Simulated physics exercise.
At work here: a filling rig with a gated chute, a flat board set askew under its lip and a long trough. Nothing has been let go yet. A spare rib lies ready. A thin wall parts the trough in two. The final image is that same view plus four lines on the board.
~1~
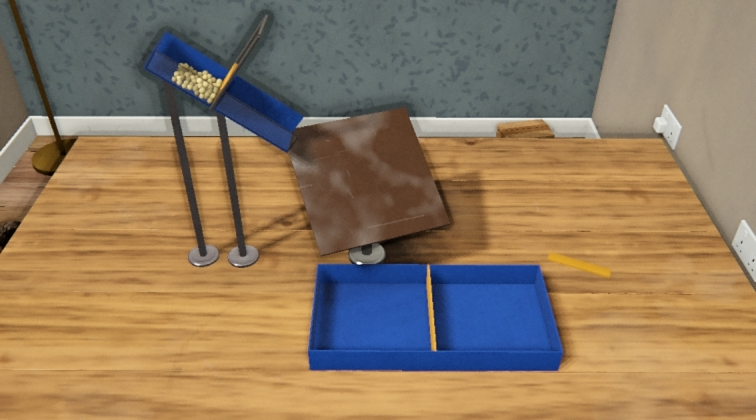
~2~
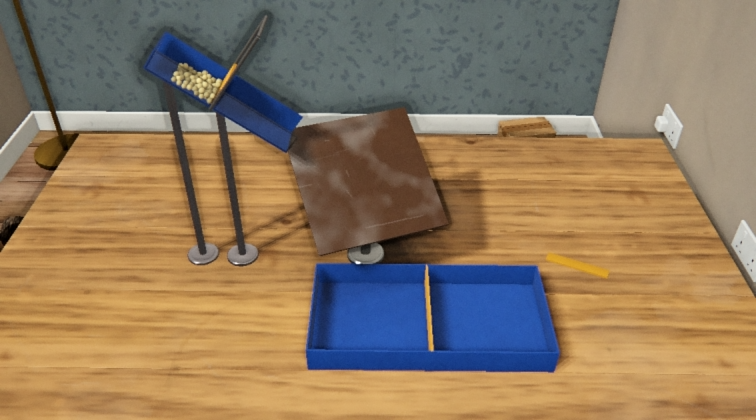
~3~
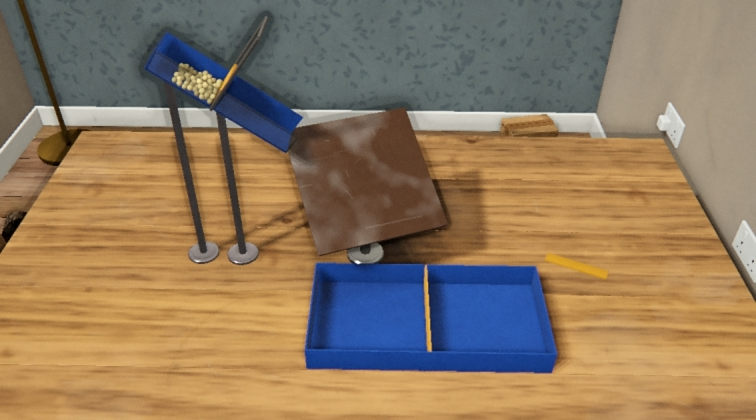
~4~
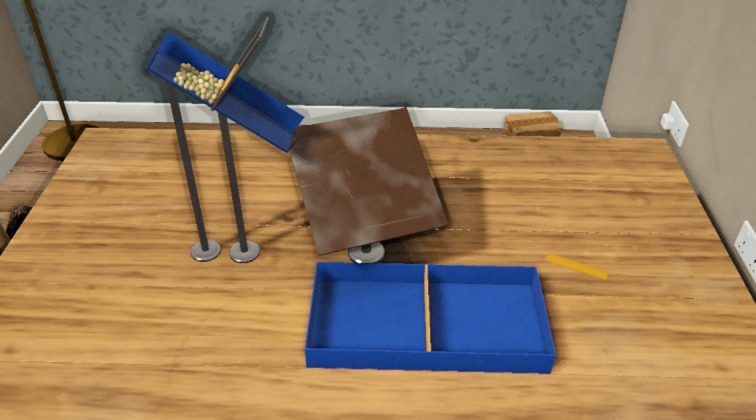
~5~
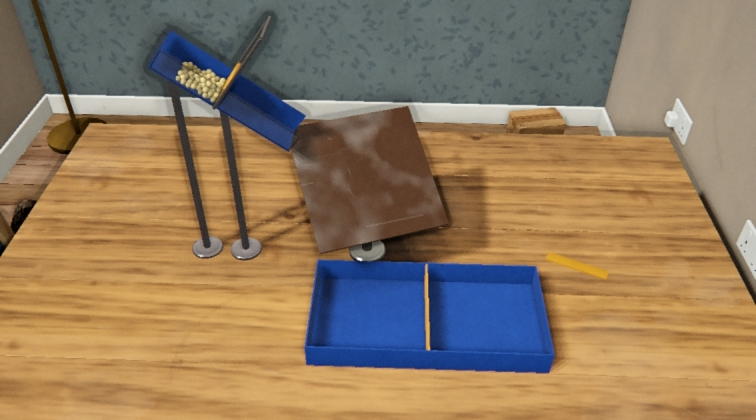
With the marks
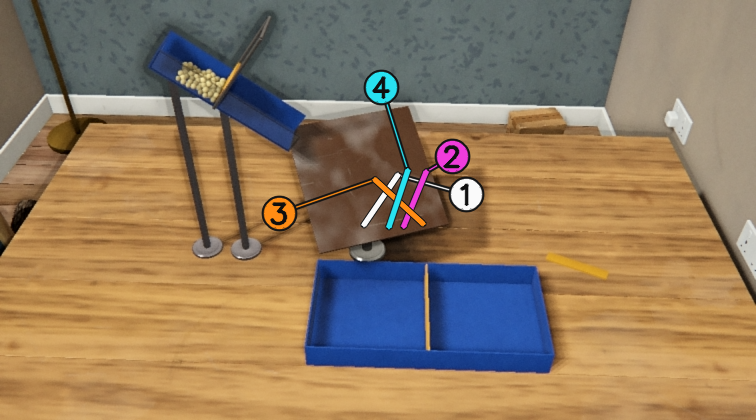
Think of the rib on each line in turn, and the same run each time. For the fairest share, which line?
Line 3 does it best.
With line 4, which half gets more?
The left half.
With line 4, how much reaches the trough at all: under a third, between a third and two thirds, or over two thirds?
It is over two thirds.
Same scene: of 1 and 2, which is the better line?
2.
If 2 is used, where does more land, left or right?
More lands on the left.
On the marked copy, line 1 from (397, 175) to (364, 224); line 2 from (426, 171) to (403, 226); line 3 from (374, 179) to (423, 223); line 4 from (407, 170) to (389, 226).
With 1, of what is caught, nearly all in the left half, a stray few in the right.
With 2, of what is caught, most in the left half, a small part in the right.
With 3, of what is caught, about a third in the left half, about two thirds in the right.
With 4, of what is caught, nearly all in the left half, a stray few in the right.
